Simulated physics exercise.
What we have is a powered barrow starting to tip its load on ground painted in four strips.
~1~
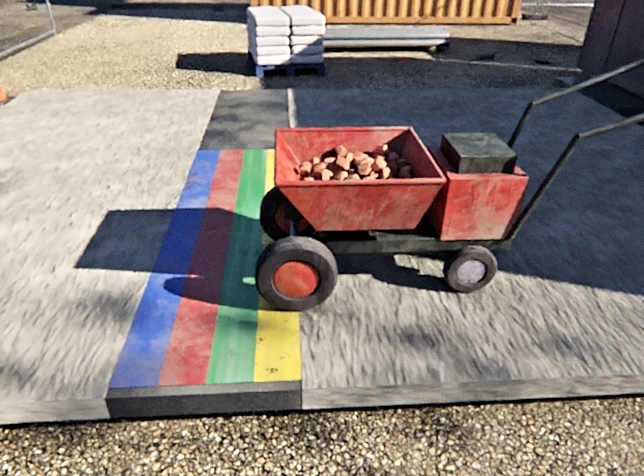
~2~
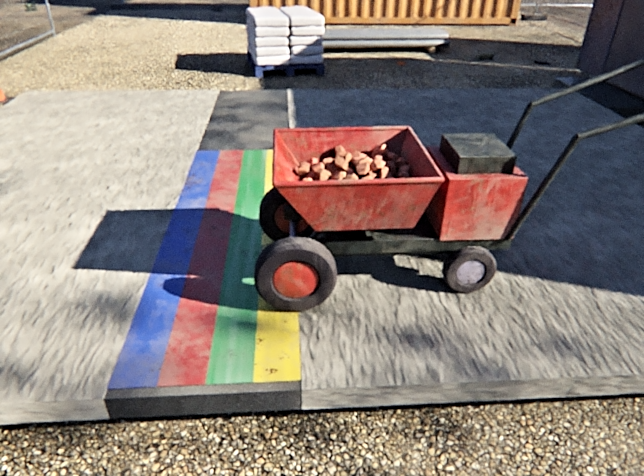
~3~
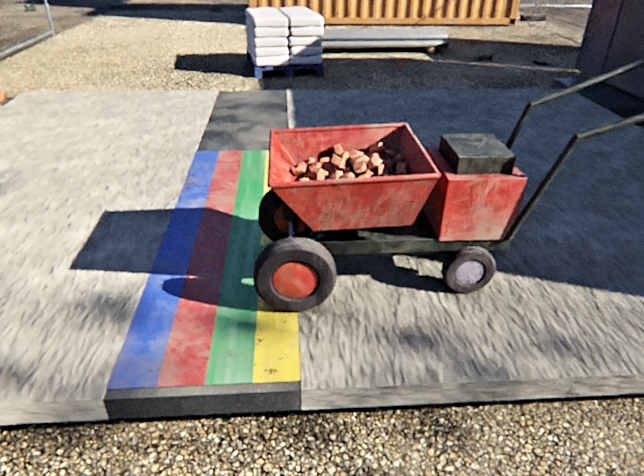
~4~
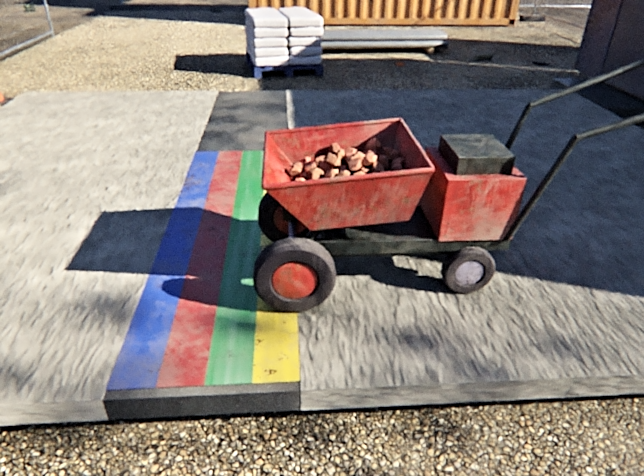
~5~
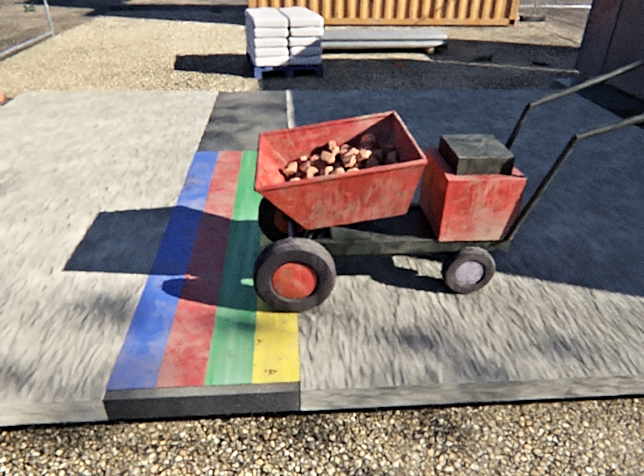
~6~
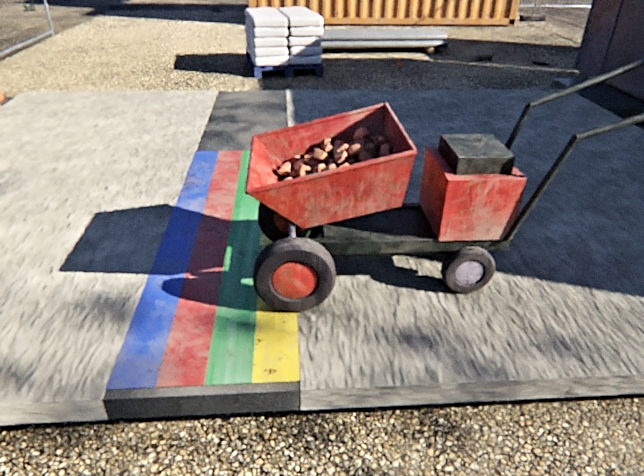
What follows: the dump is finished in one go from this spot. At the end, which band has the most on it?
The heap favours the blue strip.
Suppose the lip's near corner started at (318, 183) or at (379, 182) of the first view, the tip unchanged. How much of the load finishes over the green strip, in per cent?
About 10 and 40 per cent.
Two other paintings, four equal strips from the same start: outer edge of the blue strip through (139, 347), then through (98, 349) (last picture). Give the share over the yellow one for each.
About 0 and 0 per cent.
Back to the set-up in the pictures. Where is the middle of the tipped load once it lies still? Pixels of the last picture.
Near (159, 273).
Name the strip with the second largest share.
It is the red strip.
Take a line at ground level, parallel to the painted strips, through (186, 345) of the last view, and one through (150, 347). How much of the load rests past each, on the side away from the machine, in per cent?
Near 90 % and 60 %.
Soon after the last picture, skip tipped steeply; all in the skip.
A little later, skip tipped right over; most in the skip; a stray few over the red strip; a small part over the blue strip.
Later still, skip tipped right over; about a quarter in the skip; a small part over the red strip; about half over the blue strip; about a third off the paint.
By the end, skip tipped right over; none over the yellow strip; a stray few over the green strip; about a quarter over the red strip; about a third over the blue strip; about a third off the paint.
